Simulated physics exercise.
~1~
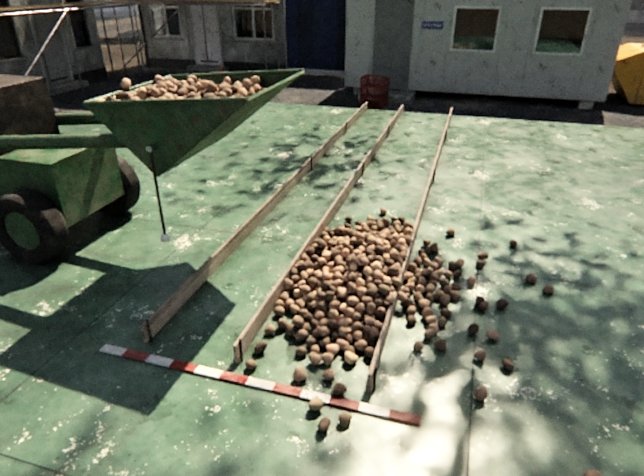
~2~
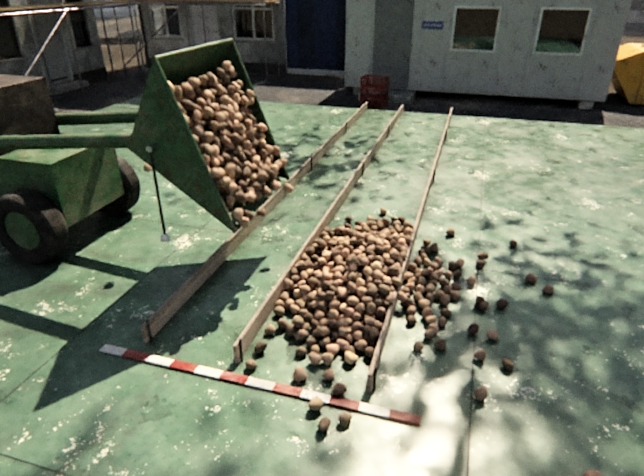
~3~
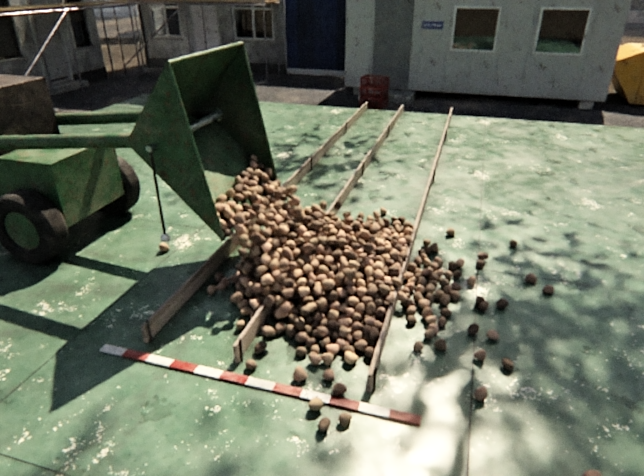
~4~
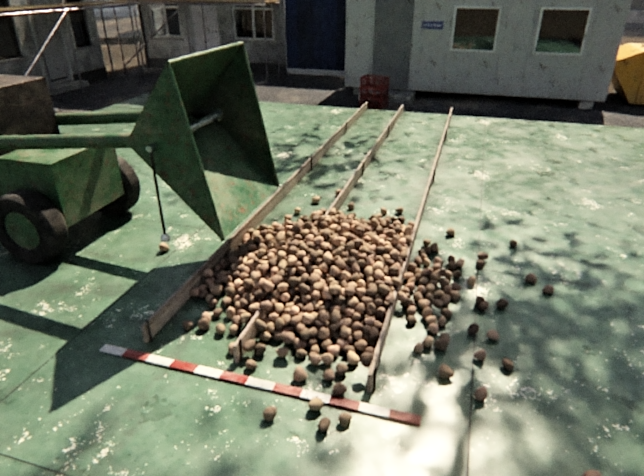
Green loader bucket tipping its load of round brown stones onto an earlier heap, burying part of the middle plank, then staying tilted, empty.
